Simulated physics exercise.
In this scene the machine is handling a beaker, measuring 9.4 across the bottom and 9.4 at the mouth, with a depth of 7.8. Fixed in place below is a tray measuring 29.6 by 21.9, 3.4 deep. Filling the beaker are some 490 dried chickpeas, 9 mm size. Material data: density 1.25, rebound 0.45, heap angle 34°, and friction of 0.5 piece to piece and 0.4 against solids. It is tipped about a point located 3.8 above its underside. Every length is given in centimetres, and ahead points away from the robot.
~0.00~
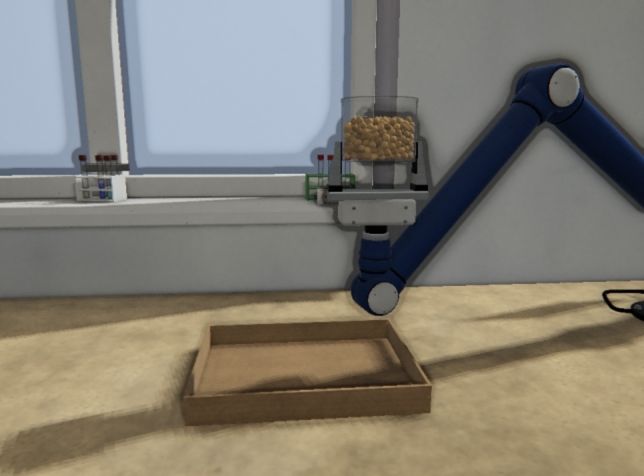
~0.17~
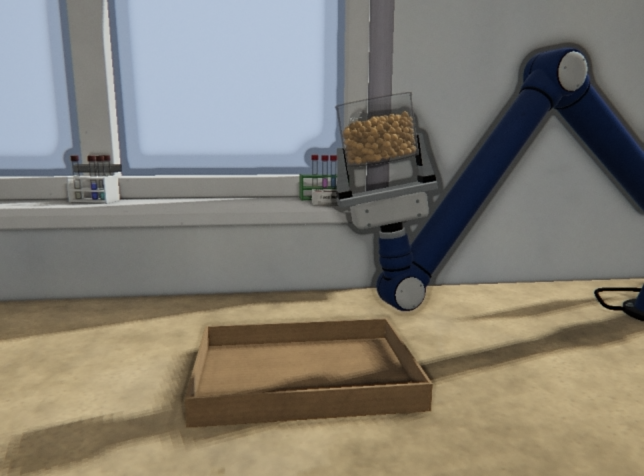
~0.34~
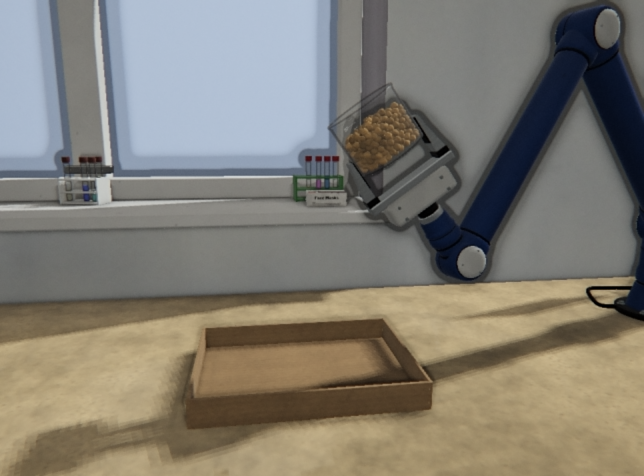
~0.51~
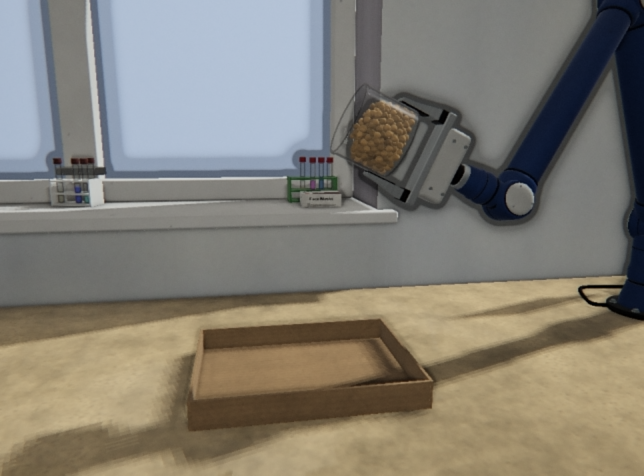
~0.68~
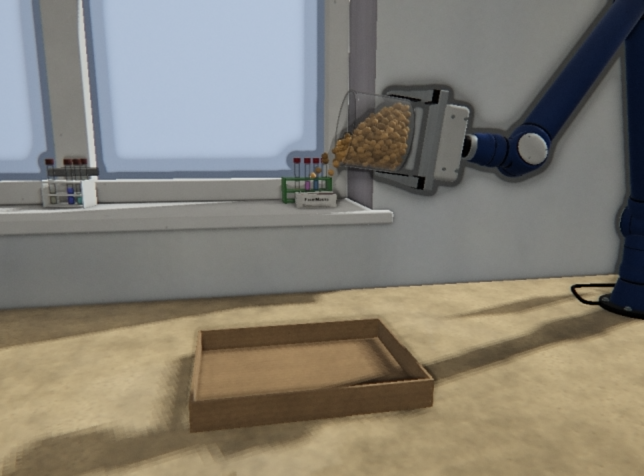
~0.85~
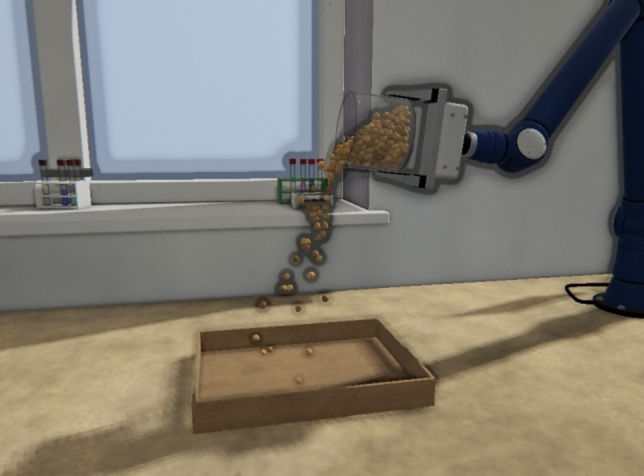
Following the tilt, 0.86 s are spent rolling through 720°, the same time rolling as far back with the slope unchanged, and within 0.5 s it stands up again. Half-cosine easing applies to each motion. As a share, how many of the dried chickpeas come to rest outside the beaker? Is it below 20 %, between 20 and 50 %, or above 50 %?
It is above 50 %.
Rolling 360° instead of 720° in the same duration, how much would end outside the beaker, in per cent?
Estimate: Near 70 %.
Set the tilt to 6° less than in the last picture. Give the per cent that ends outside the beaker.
I'd say close to 40 in a hundred.
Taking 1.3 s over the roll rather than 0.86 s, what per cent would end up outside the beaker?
Then about 80 per cent.
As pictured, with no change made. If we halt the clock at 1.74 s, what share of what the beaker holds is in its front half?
Around 65 percent.
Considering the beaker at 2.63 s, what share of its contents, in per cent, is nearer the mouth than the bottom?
About 30 percent.
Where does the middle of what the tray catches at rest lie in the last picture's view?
Near (272, 380).
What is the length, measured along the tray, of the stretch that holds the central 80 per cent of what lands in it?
That stretch is around 20 cm long.
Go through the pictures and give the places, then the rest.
The first frame shows beaker middle at (379, 131), upright; upper third of the load around (380, 127), from x 345 to 410, top at y 120; 493 in the beaker.
The second frame shows beaker middle at (378, 131), tipped 10°; upper third of the load around (383, 127), from x 345 to 410, top at y 115.
The third frame shows beaker middle at (376, 131), tipped 36°; upper third of the load around (388, 124), from x 350 to 415, top at y 105.
The fourth frame shows beaker middle at (375, 132), tipped 65°; upper third of the load around (385, 120), from x 355 to 410, top at y 105.
The fifth frame shows beaker middle at (374, 133), tipped 82°; upper third of the load around (386, 125), from x 315 to 405, top at y 105; 489 in the beaker, 4 in flight or on a rim.
The sixth frame shows beaker middle at (374, 133), tipped 84°; upper third of the load around (386, 130), from x 255 to 410, top at y 110; 448 in the beaker, 5 in the tray, 40 in flight or on a rim.
After 1.74 s, tipped 84°, highest piece 36 above the table; 273 in the beaker, 195 in the tray, 7 on the table or floor, 18 in flight or on a rim.
After 2.63 s, tipped 81°, highest piece 36 above the table; 296 in the tray, 172 in the beaker, 14 on the table or floor, 11 in flight or on a rim.
After 3.27 s, upright, highest piece 36 above the table; 312 in the tray, 167 in the beaker, 14 on the table or floor.
After 3.97 s, upright, highest piece 36 above the table; 312 in the tray, 167 in the beaker, 14 on the table or floor.
At rest, 312 in the tray, 167 in the beaker, 14 on the table or floor. That is 66 % outside the beaker.
